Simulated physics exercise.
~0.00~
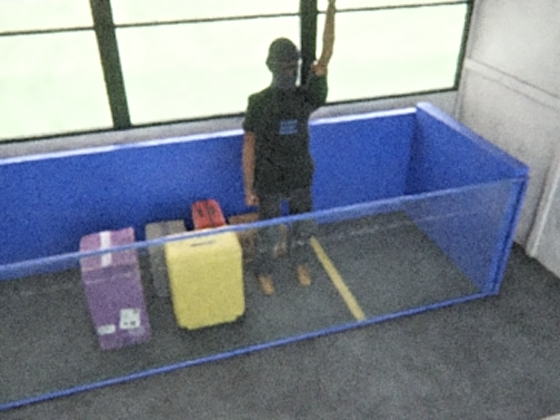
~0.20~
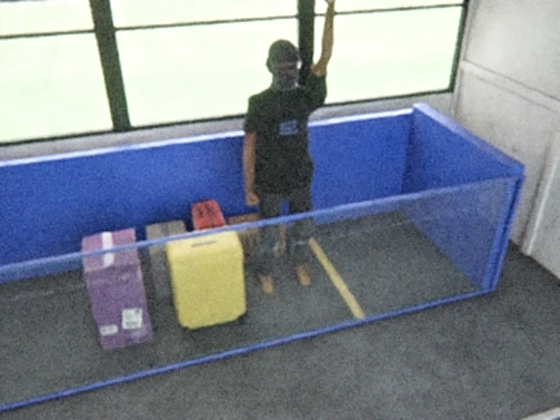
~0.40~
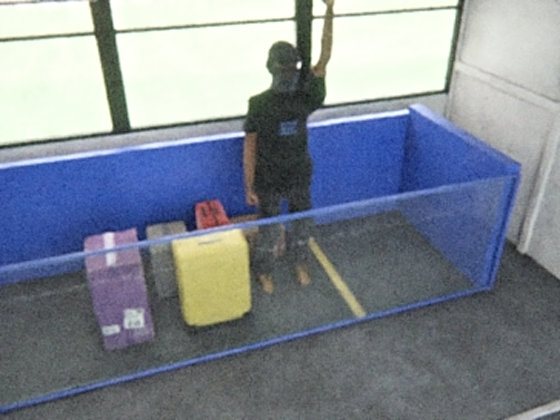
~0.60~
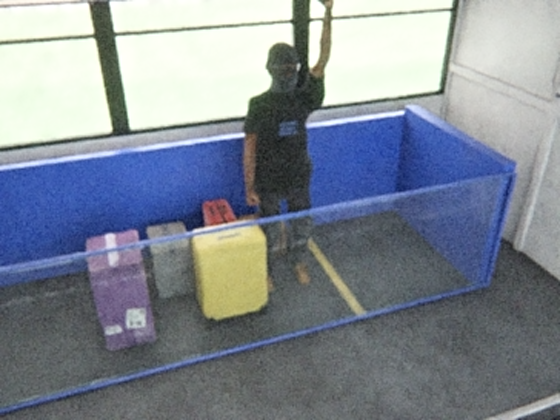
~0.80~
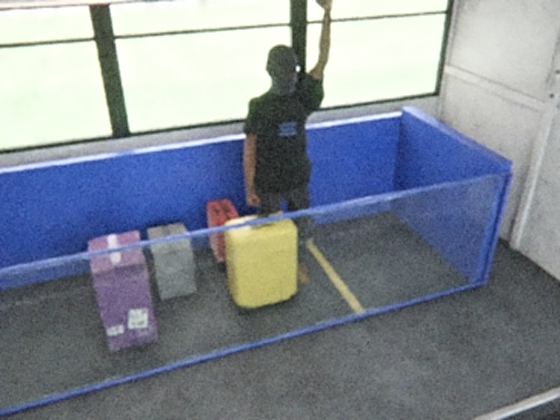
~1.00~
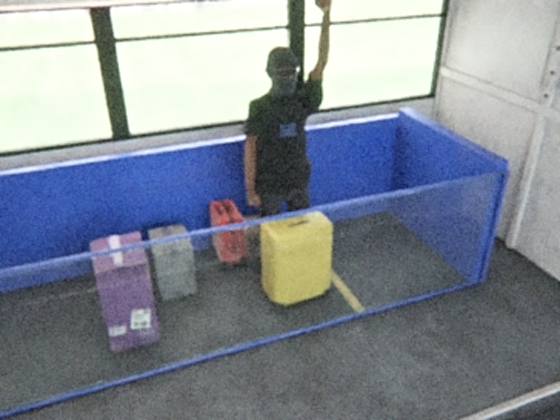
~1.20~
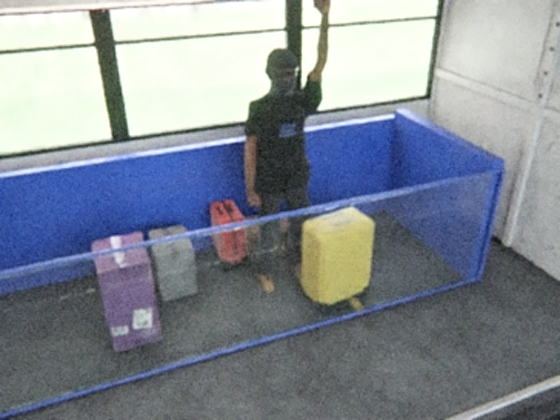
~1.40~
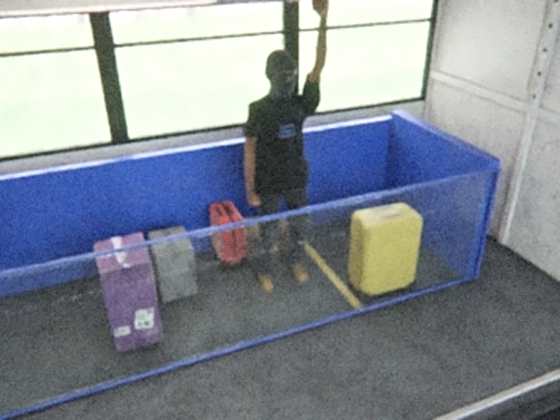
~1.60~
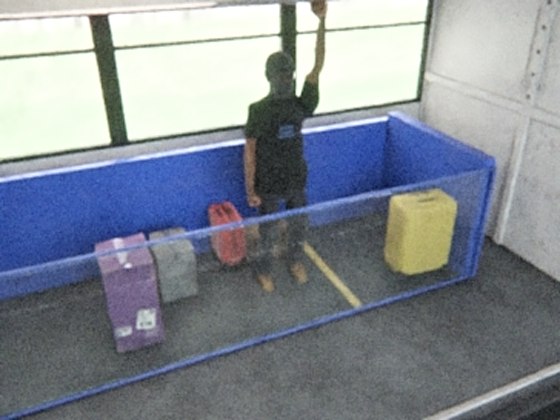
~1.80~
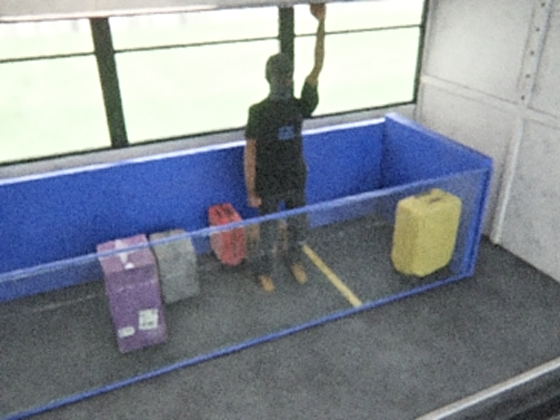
A standing passenger holds on as the yellow case rolls right, past the yellow line.
